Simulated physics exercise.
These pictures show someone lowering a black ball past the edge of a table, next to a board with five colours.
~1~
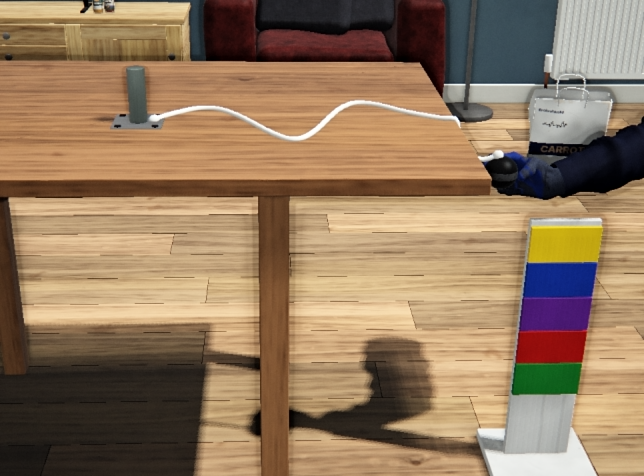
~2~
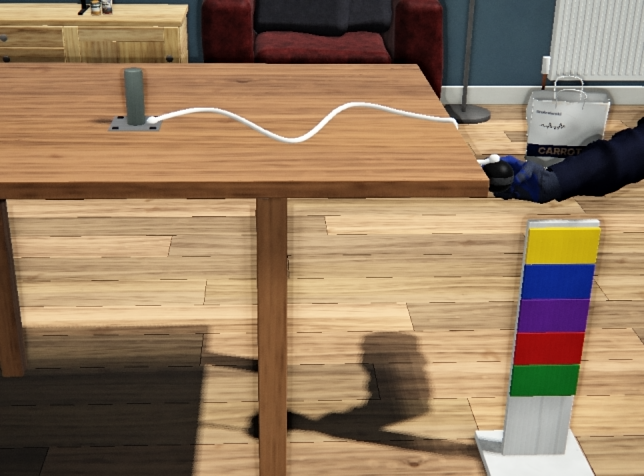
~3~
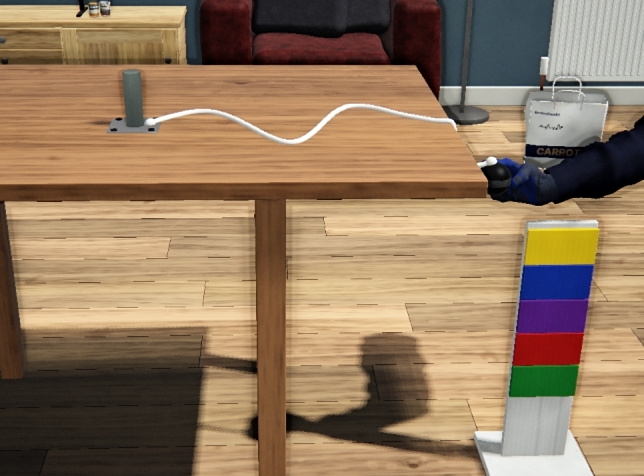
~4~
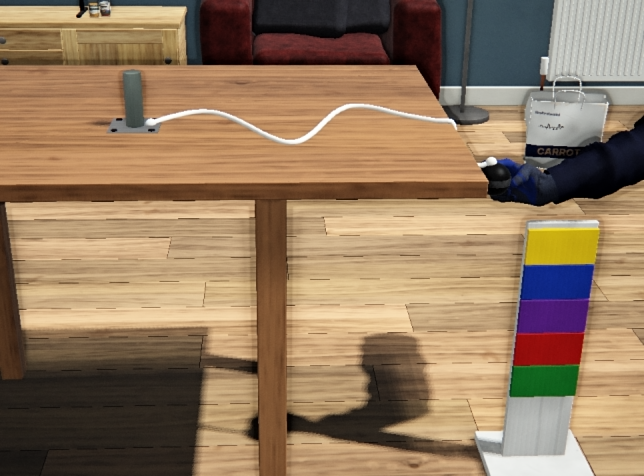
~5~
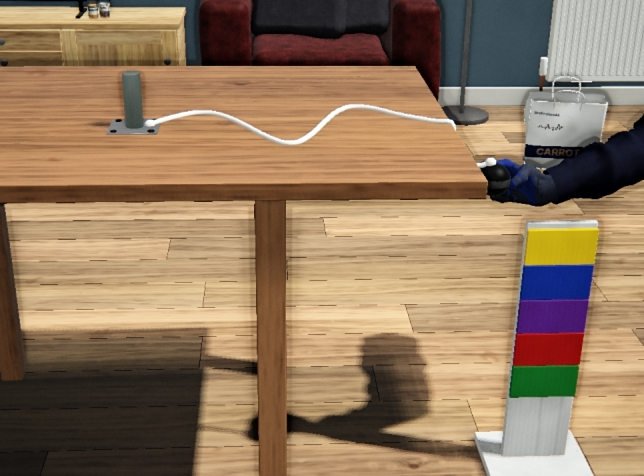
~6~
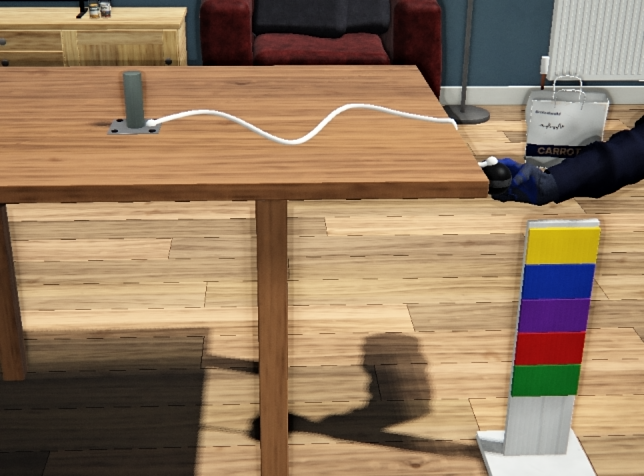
A dark-sleeved arm with a blue-gloved hand stays almost still at the right edge of a wooden table, gripping a small black object, in a living room seen from slightly above. A white cord curves across the tabletop from a grey-green post at left, while a stand banded yellow, blue, purple, red and green stands at lower right. The view shifts very slightly early on, and otherwise nothing visibly moves.
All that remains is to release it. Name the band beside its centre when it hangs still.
The red one.
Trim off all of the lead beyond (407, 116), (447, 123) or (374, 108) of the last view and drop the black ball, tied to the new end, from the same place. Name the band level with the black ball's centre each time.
Taking them in turn: Yellow; blue; none, it hangs higher.
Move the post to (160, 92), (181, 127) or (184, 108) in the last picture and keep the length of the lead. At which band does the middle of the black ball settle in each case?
Taking them in turn: Red; green; green.
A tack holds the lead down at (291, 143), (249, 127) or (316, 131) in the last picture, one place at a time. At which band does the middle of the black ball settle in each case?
One after the other, blue; purple; blue.
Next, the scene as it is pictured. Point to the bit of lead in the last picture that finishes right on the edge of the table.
It lies at about (330, 118).
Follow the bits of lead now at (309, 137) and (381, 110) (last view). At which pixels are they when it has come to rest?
Near (388, 125) and (452, 205).
Soon after, ball near (477, 317); level with purple.
After that, ball near (410, 353); level with red.
And then, ball near (454, 350); level with red.
In the end, ball near (437, 352); level with red. The lead holds its middle at red.
